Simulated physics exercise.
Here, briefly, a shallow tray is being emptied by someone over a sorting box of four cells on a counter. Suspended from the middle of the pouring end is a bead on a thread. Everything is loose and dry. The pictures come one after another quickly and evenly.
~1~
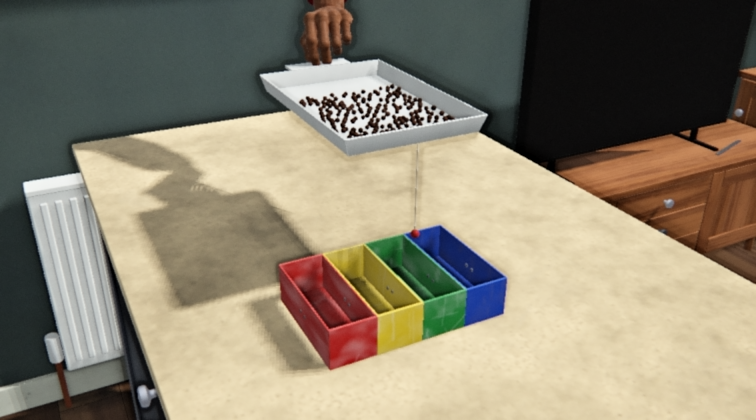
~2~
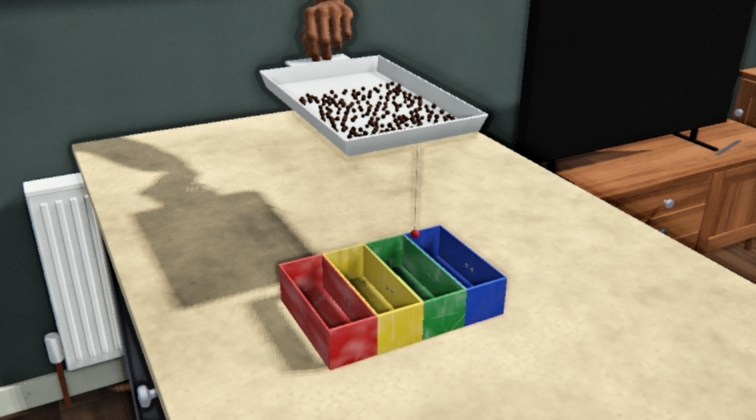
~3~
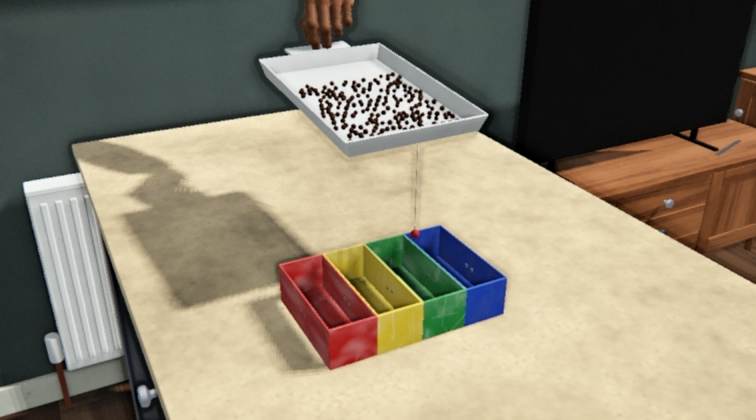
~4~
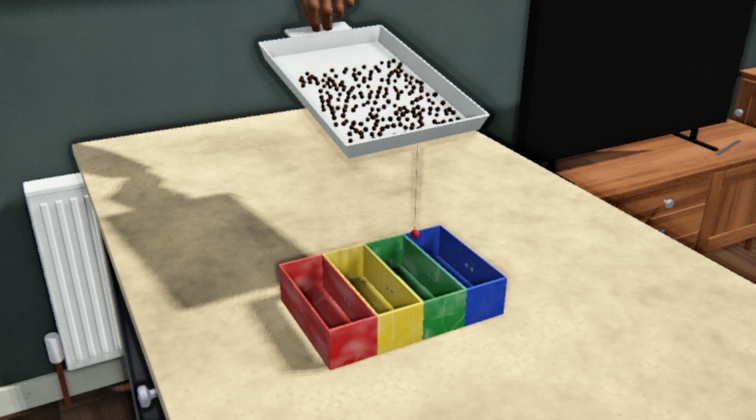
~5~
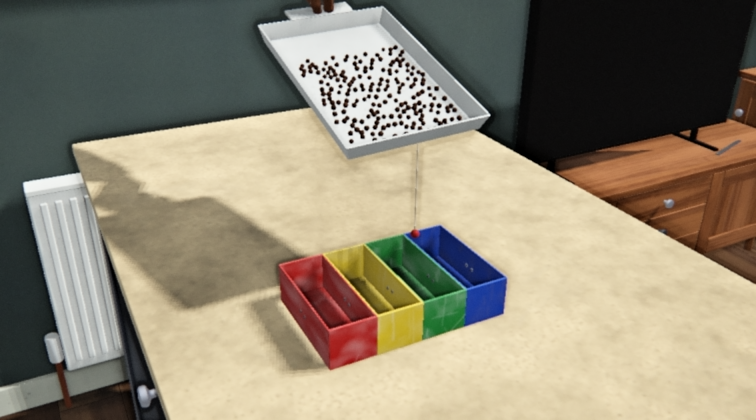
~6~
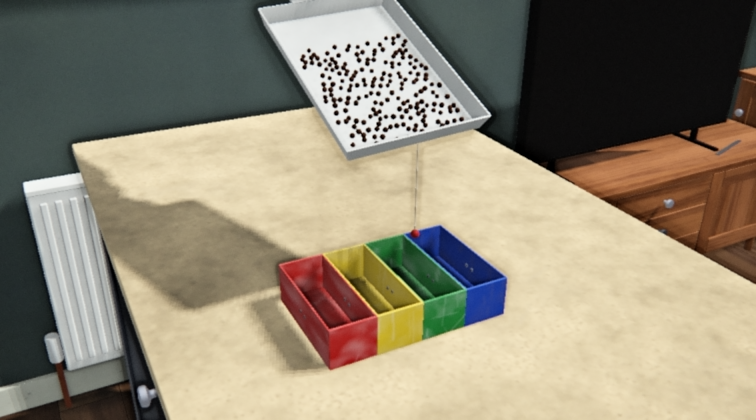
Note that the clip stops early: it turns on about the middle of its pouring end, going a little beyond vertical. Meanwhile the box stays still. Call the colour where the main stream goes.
I call yellow.
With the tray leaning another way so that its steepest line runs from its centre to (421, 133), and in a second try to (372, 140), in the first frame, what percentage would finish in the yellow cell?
The first try gives close to 0 percent; the next gives 80 percent.
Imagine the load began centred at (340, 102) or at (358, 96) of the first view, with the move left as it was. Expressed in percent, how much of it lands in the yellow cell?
You'd get 60 % the first time and 50 % the second.
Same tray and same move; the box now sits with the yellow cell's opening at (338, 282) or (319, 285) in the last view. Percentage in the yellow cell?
Approximately 20 percent, followed by approximately 0 percent.
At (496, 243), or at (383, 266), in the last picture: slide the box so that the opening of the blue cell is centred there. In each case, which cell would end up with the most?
For the first spot I'd say the red cell, and for the second spot the blue one.
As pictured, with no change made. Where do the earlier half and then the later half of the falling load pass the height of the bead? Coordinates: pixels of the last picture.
I'd place the first part at (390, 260) and the rest at (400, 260).
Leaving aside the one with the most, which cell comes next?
Just behind the top cell comes that green cell.
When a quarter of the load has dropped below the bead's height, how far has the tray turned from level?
It is at around 105 degrees by then.
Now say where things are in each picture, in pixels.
Corners of the pouring end at (348, 137) and (480, 114), level; middle of the load at (376, 111), allspice berries; bead on its thread at (415, 234); red cell at (353, 339); yellow cell at (400, 325); green cell at (444, 311); blue cell at (486, 298), in the first picture.
Corners of the pouring end at (349, 137) and (480, 114), level; middle of the load at (376, 110), in the second picture.
Corners of the pouring end at (349, 139) and (480, 113), tipped barely, lowest at the left corner; middle of the load at (377, 104), in the third picture.
Corners of the pouring end at (349, 141) and (481, 113), tipped a little, lowest at the left corner; middle of the load at (377, 97), in the fourth picture.
Corners of the pouring end at (350, 143) and (482, 113), tipped clearly, lowest at the left corner; middle of the load at (378, 90), in the fifth picture.
Corners of the pouring end at (350, 146) and (483, 113), tipped clearly, lowest at the left corner; middle of the load at (381, 86), most on the move; red cell at (353, 339); yellow cell at (400, 325); green cell at (444, 311); blue cell at (486, 298), in the sixth picture.
Soon after the last picture, tray tipped steeply; most on the tray; a stray few in the yellow cell; a stray few in the green cell; a small part falling or outside the box.
A little later, tray tipped past a quarter turn; a small part on the tray; about a quarter in the yellow cell; about a quarter in the green cell; a small part in the blue cell; a stray few in the red cell; about a third falling or outside the box.
Later still, tray tipped past a quarter turn; about half in the yellow cell; about a third in the green cell; about a quarter in the blue cell; a stray few in the red cell; a stray few falling or outside the box.
At rest, tray tipped past a quarter turn; about half in the yellow cell; about a third in the green cell; about a quarter in the blue cell; a stray few in the red cell; a stray few outside the box.
